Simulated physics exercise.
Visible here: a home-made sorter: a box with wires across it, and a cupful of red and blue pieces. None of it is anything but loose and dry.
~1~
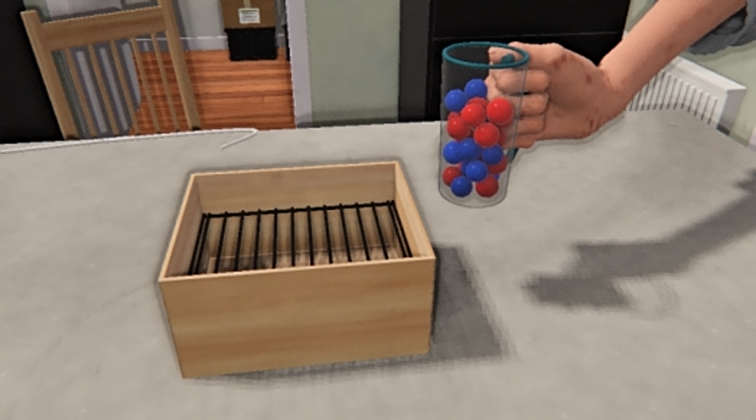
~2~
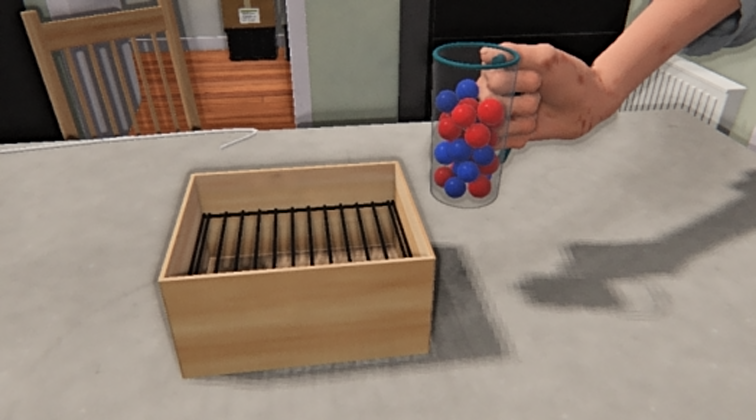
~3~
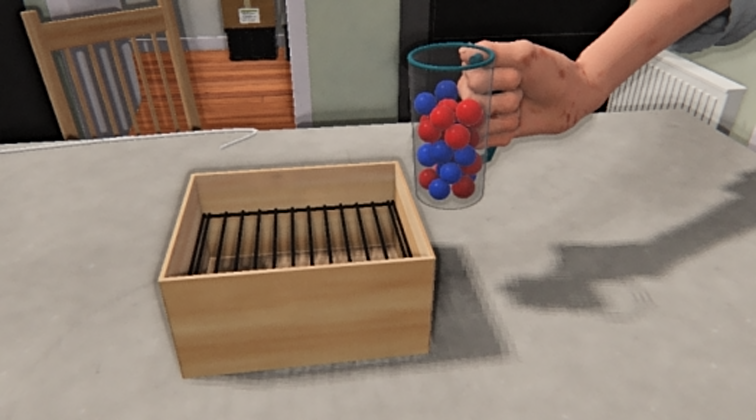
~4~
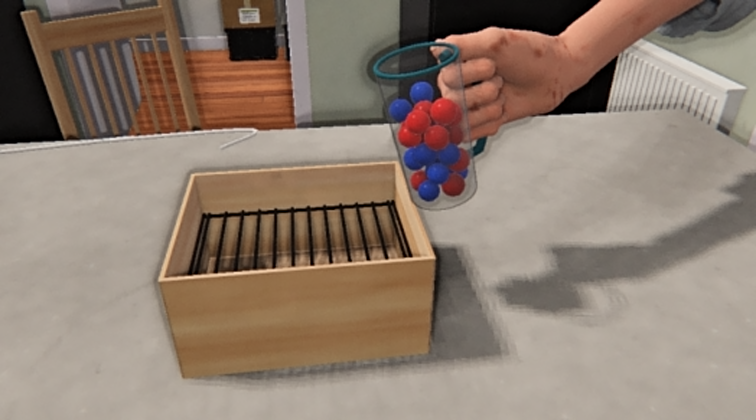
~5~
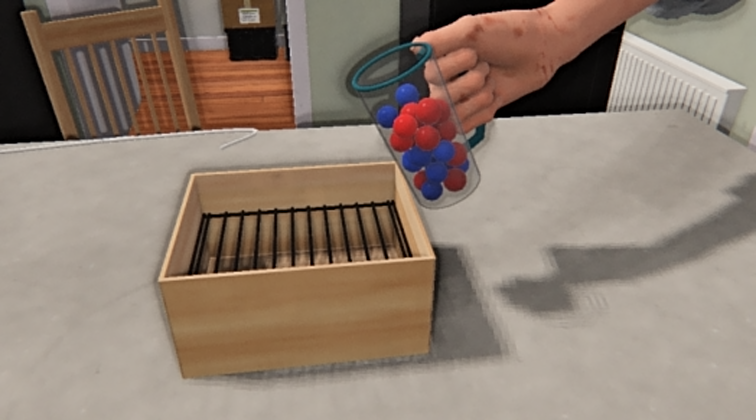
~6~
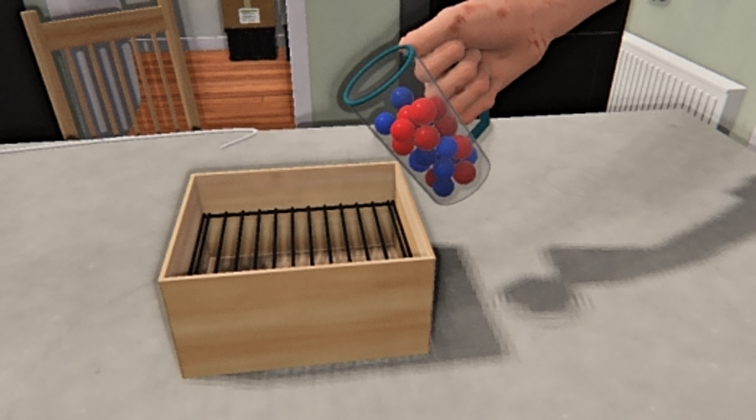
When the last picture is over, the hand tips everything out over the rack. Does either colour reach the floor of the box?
Taking each in turn, the red pieces do not, the blue pieces do not.
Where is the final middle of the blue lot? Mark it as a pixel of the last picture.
Rest position, approx.: (322, 270).
Then, 0.39 s after the last picture, red ones, all in the cup; blue ones, all in the cup.
Then, 0.80 s after the last picture, red ones, all in the cup; blue ones, most in the cup, about a quarter on or over the wires.
Then, 1.30 s after the last picture, red ones, all on or over the wires; blue ones, all on or over the wires.
At rest, red ones, all on the wires, none under the rack; blue ones, all on the wires, none under the rack.
